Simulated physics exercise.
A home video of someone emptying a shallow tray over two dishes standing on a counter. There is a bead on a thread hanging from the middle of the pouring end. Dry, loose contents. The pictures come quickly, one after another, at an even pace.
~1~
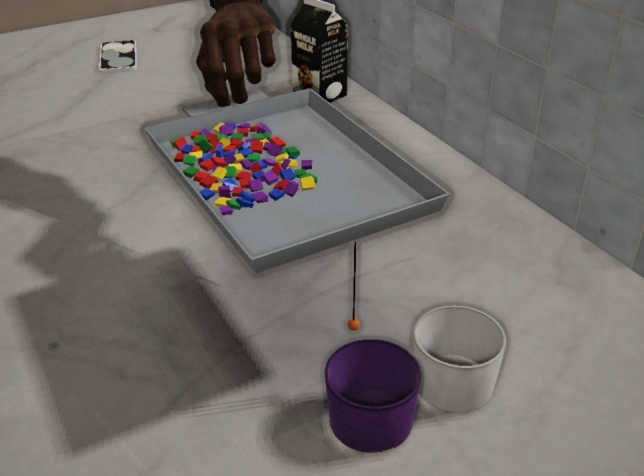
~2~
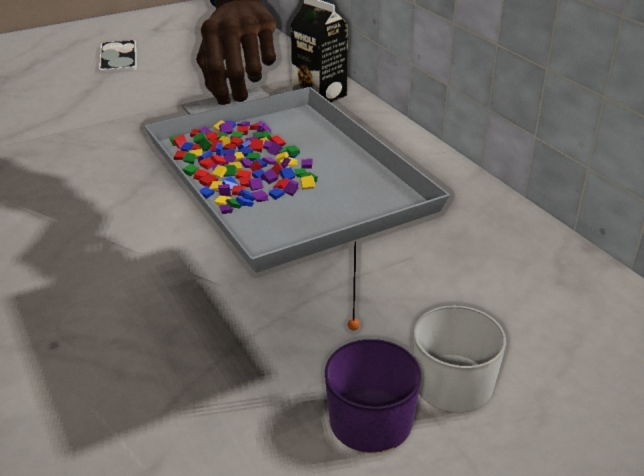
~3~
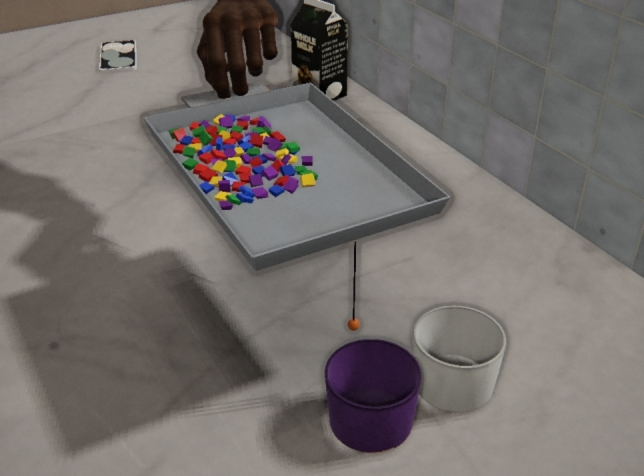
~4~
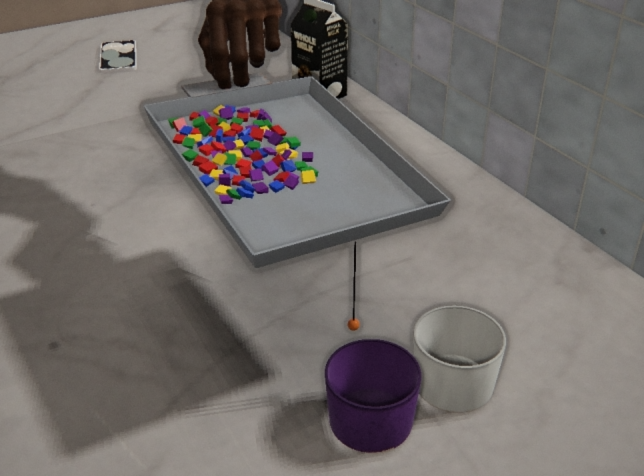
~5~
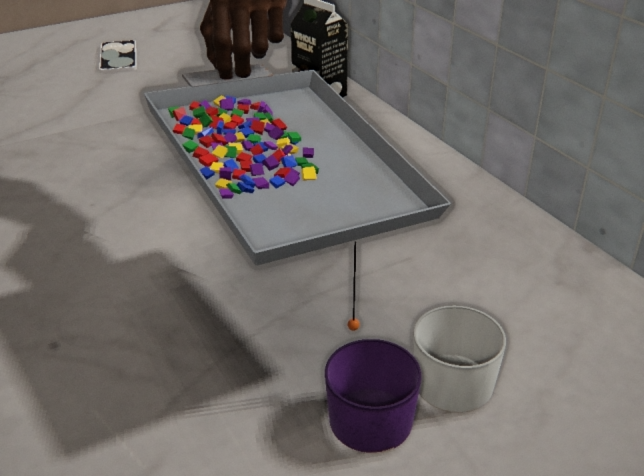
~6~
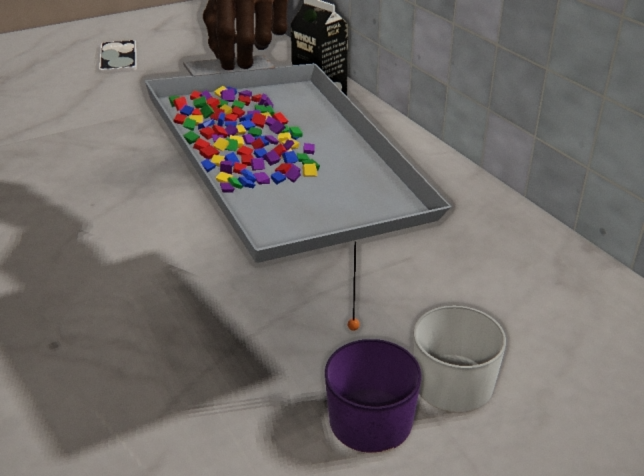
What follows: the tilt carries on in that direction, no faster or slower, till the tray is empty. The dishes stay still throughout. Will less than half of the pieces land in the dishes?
Yes. By the end, the dishes are holding not even half of the load, I'd say.
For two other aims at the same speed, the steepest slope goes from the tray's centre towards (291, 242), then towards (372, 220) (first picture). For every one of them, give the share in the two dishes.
Roughly 10 percent first and 80 percent second.
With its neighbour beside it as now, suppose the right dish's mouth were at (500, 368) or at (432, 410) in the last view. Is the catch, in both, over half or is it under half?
The first place gets a lesser share, the second a lesser share.
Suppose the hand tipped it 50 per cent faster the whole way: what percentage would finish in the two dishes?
Roughly 20 percent, give or take.
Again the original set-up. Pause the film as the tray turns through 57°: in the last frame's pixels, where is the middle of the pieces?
Mark it at roughly (406, 211) in the final frame.
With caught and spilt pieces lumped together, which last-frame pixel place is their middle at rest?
The centre settles at about (419, 344).
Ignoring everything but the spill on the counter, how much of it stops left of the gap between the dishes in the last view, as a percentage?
50 per cent or thereabouts.
Just after the last frame, tray tipped steeply; the larger part on the tray; just a few in the right dish; just a few outside both; about a tenth in the air.
A moment on, tray tipped right over; roughly a third on the tray; about a tenth in the right dish; roughly a quarter outside both; roughly a third in the air.
Further on, tray tipped past a quarter turn; about a tenth in the right dish; the larger part outside both.
When it is over, tray tipped past a quarter turn; not one in the left dish; about a tenth in the right dish; the larger part outside both.
